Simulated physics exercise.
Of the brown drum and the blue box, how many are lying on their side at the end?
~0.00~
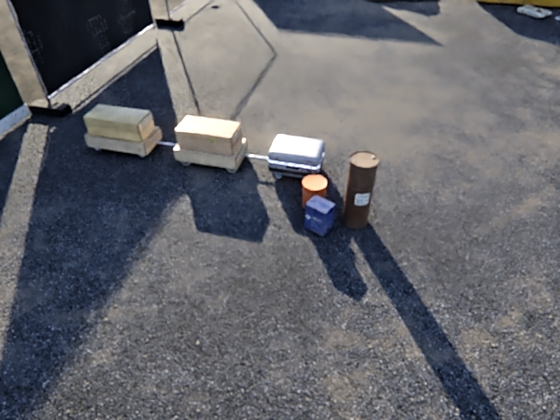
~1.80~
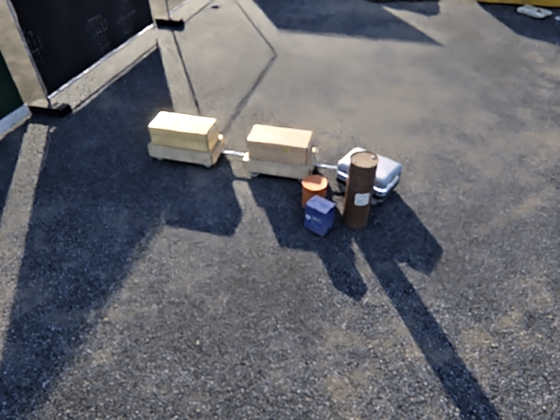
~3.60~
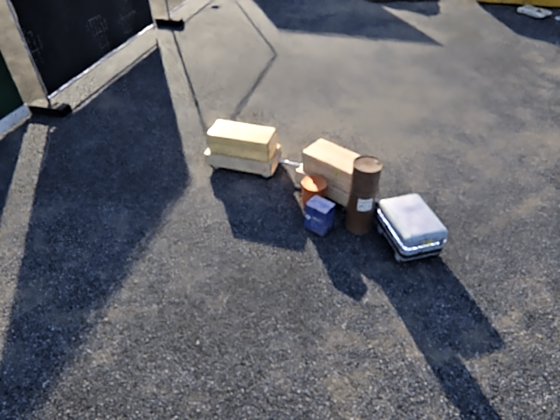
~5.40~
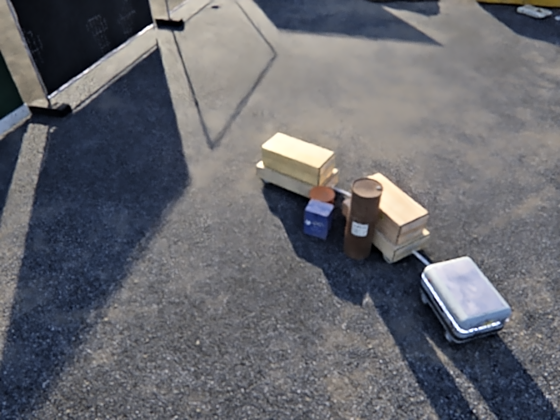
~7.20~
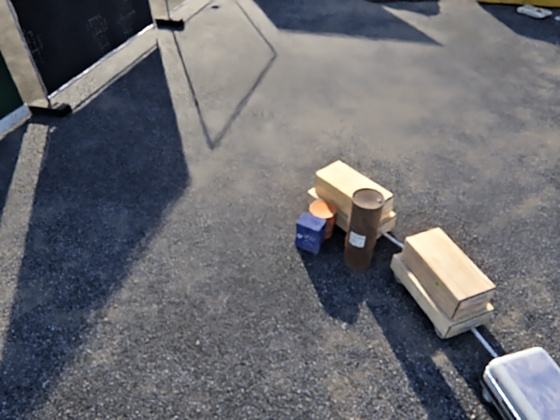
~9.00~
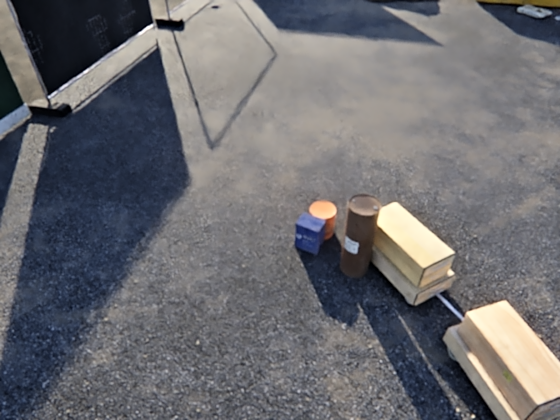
None of them are. Both the brown drum and the blue box are still upright, though each has shifted from where it started.
A low silver-grey tug pulls two carts loaded with pale wooden boxes across sunlit dark asphalt, seen from above by a still camera. A tall brown drum, an orange pail and a blue box stand close together near the middle. The tug passes behind them and bends right, toward the viewer. As the carts follow, cutting in close, the drum shifts nearer the viewer, then the pail and the box shift a little too. The tug leaves at the lower right with the carts trailing, and the drum and box remain upright beside the pail, all slightly displaced.
